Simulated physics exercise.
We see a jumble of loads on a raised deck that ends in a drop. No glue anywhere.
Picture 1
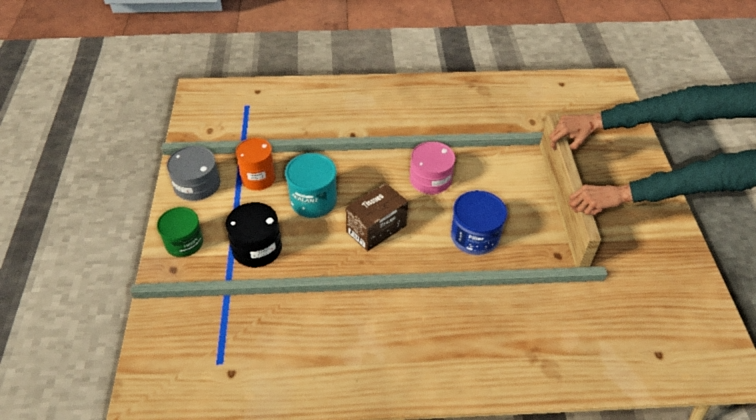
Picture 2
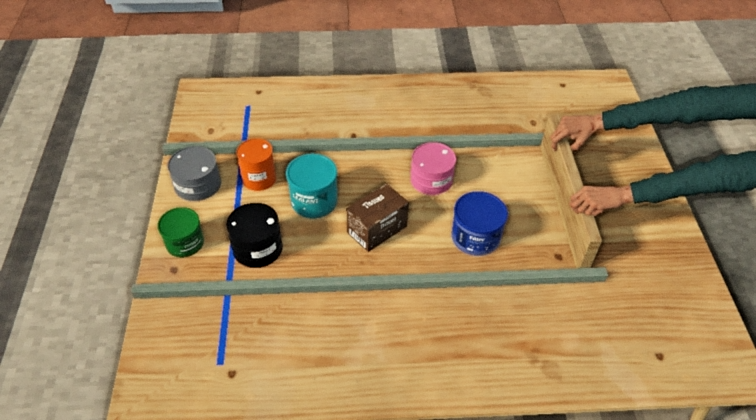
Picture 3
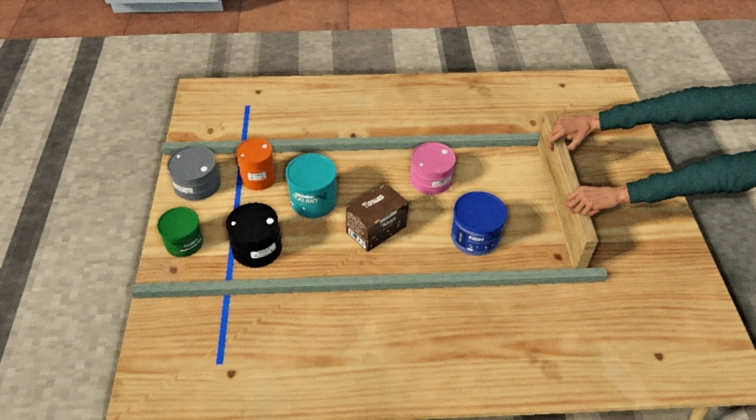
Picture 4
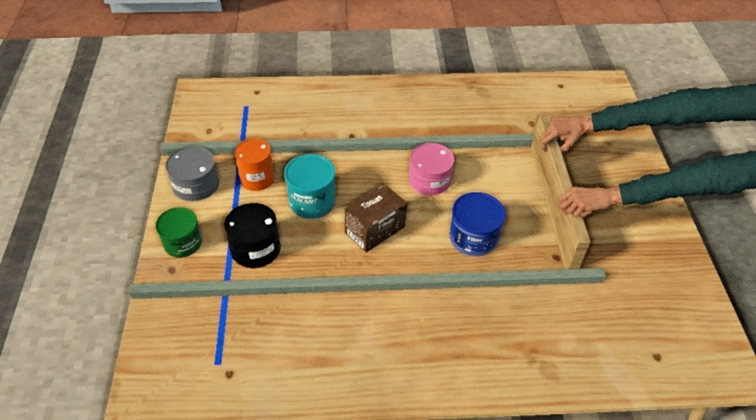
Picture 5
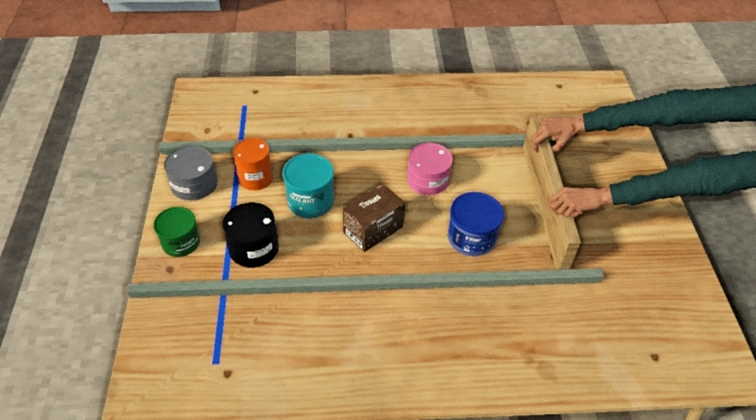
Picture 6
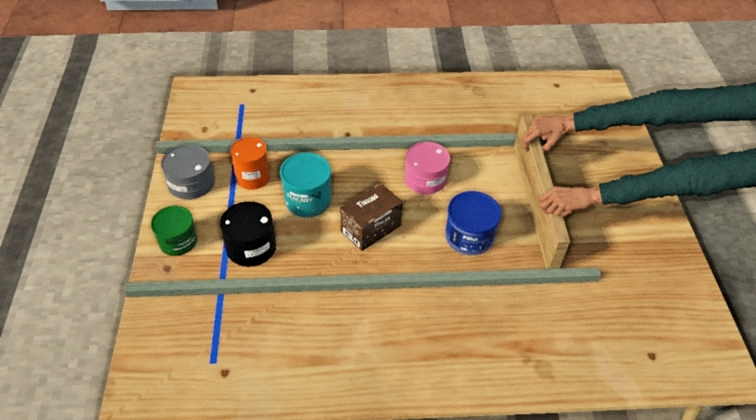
On a light wooden table over a striped rug, seen from above at an angle, two grey-green rails run across either side of a group of containers. Grey, orange, green and black canisters cluster near a blue tape line at left, with teal, pink and blue ones and a brown box further right. Two green-sleeved hands slide a wooden plank slightly left, without touching the containers, as the view shifts very slightly.
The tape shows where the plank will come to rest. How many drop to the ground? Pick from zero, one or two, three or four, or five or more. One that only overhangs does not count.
The number that fall off is one or two.
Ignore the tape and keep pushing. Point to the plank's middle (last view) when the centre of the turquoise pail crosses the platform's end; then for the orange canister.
Near (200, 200) and (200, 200).
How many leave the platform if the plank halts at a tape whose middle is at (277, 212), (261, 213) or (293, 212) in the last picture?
It would be 0, 0 and 0.
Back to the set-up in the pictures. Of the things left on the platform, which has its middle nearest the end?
It is the black canister.
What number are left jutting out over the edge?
It comes to 1.
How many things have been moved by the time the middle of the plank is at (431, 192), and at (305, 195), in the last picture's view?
The counts are 3 and 6.
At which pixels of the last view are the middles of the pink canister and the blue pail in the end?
Near (210, 169) and (195, 252).
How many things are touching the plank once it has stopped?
That makes 3.
Early on, none off yet; green pail at rest near (175, 231); grey canister at rest near (188, 172); orange canister at rest near (251, 164).
A while later, none off yet; green pail travelled a little near (166, 230); grey canister at rest near (188, 172); orange canister travelled about its own width near (229, 157).
Finally, the number that fall off is one or two; lost, grey canister and green pail.
